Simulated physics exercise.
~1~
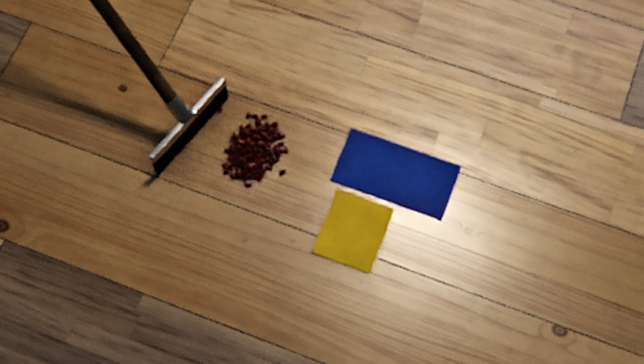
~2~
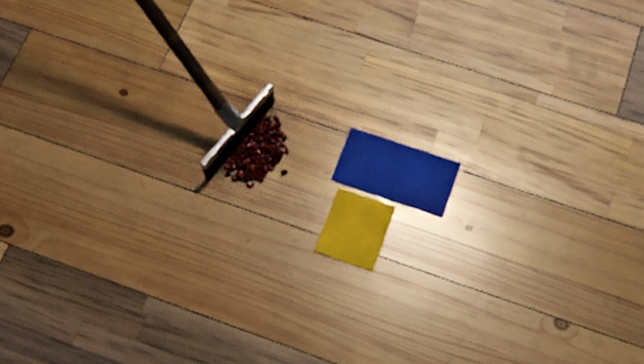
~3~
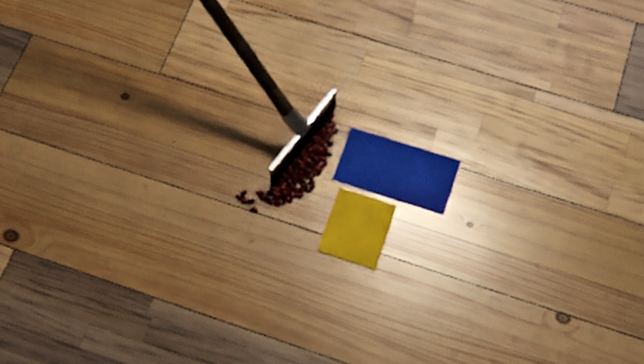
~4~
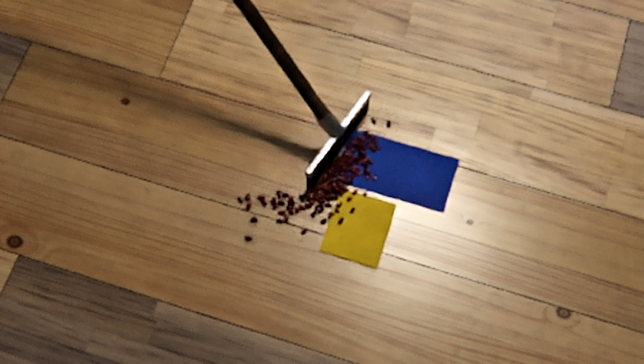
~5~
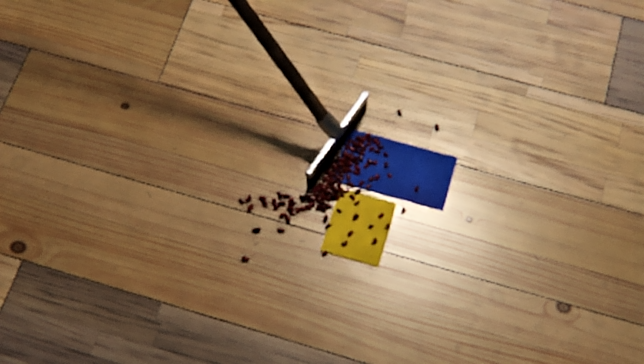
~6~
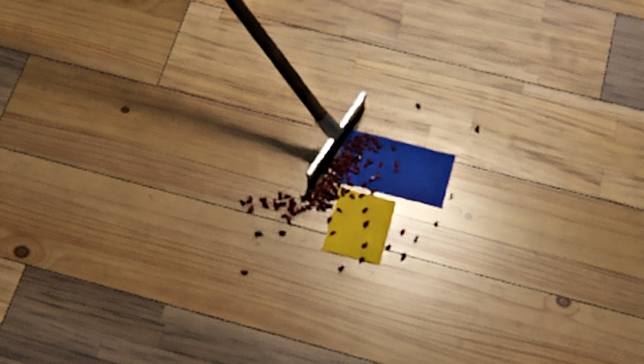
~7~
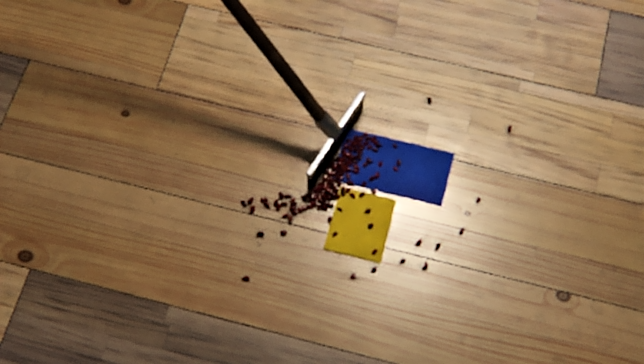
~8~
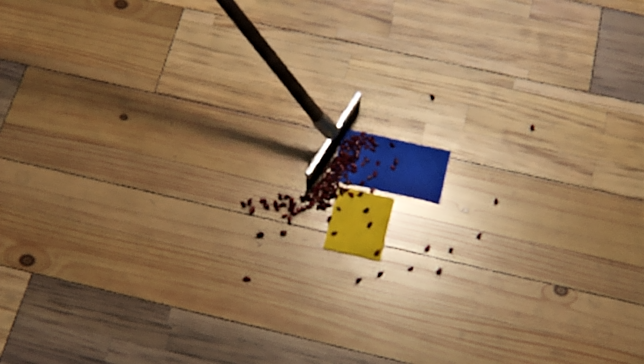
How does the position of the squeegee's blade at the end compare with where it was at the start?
At the start the blade was on the left, beside the neat pile of beans and away from the mats. By the end it was farther right, resting at the left edge of the blue mat.
